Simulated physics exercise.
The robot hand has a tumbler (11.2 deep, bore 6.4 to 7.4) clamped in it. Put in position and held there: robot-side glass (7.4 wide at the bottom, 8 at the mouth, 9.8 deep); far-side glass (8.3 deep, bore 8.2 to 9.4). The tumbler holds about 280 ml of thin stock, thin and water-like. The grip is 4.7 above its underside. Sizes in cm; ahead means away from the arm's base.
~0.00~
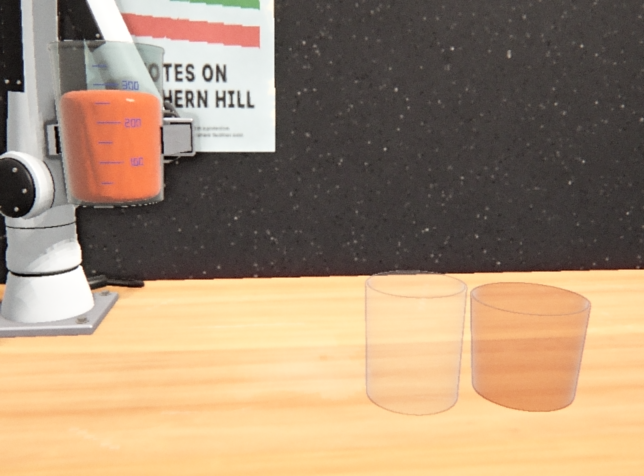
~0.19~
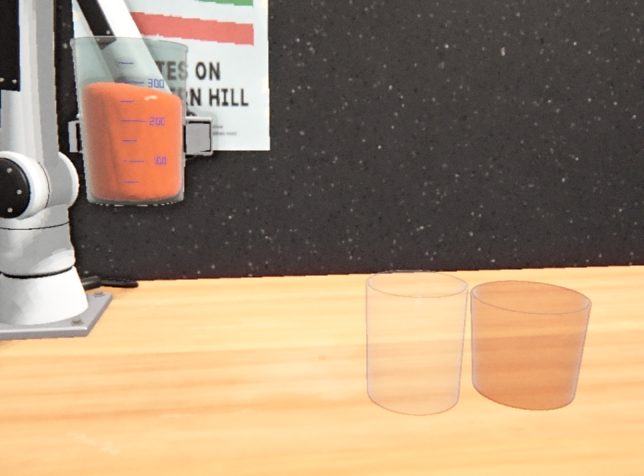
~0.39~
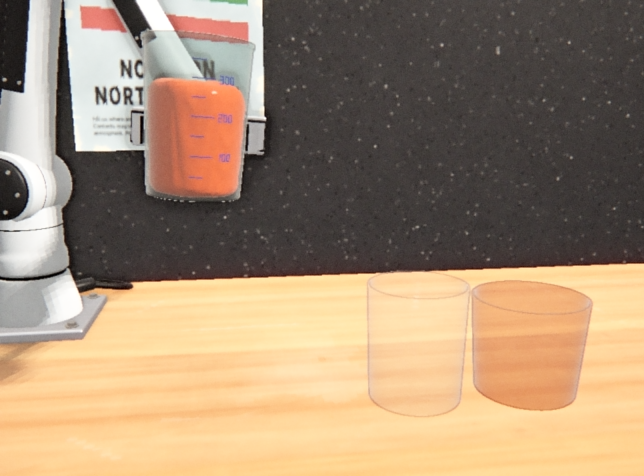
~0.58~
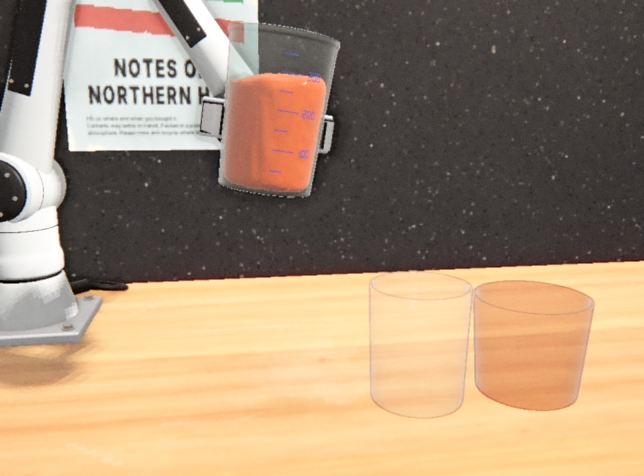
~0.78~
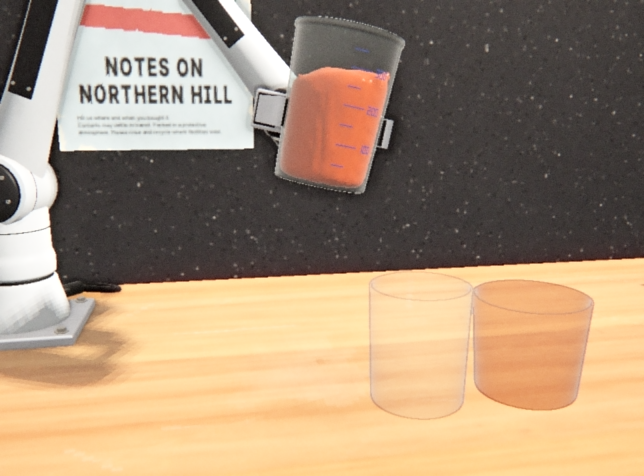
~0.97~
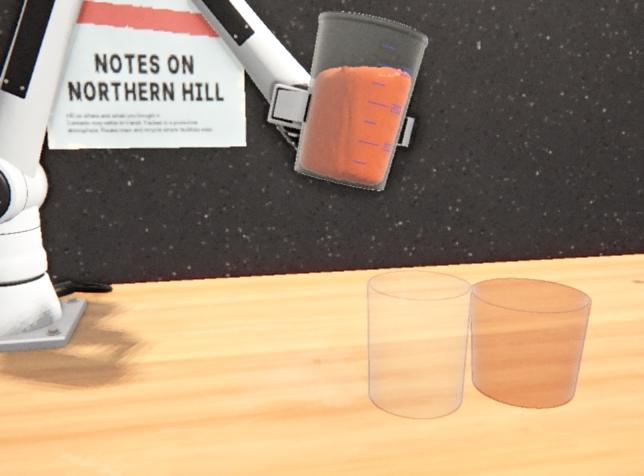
A white robot arm carried a clear tumbler of orange liquid to the right and slightly upward, gradually tilting it forward, while two see-through glasses stayed still, side by side on the wooden table.
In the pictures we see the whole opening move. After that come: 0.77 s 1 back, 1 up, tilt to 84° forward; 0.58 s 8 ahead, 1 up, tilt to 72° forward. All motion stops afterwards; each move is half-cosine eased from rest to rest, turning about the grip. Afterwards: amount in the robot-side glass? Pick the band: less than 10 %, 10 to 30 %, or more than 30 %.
Less than 10 %.
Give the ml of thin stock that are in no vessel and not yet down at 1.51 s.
10 ml.
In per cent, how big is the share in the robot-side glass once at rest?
Close to 1 %.
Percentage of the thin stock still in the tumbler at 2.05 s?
Some 40 per cent.
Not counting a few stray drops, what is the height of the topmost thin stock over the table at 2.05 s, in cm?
Up to some 24 cm.
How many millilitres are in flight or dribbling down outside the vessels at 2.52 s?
Roughly 5 ml.
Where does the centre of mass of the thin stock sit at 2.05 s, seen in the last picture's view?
Somewhere close to (478, 252), I'd say.
By 1.51 s, tilted 69° forward, liquid up to 26 above the table; 275 ml in the tumbler, 10 ml in the air or running down outside.
By 2.05 s, tilted 77° forward, liquid up to 37 above the table; 140 ml in the far-side glass, 115 ml in the tumbler, 5 ml on the table or floor, 20 ml in the air or running down outside.
By 2.52 s, tilted 72° forward, liquid up to 25 above the table; 160 ml in the far-side glass, 85 ml in the tumbler, 30 ml on the table or floor, 5 ml in the air or running down outside.
By 3.32 s, tilted 72° forward, liquid up to 24 above the table; 170 ml in the far-side glass, 85 ml in the tumbler, 30 ml on the table or floor.
Final state, 170 ml in the far-side glass, 85 ml in the tumbler, 30 ml on the table or floor. That is 1 % in the robot-side glass.
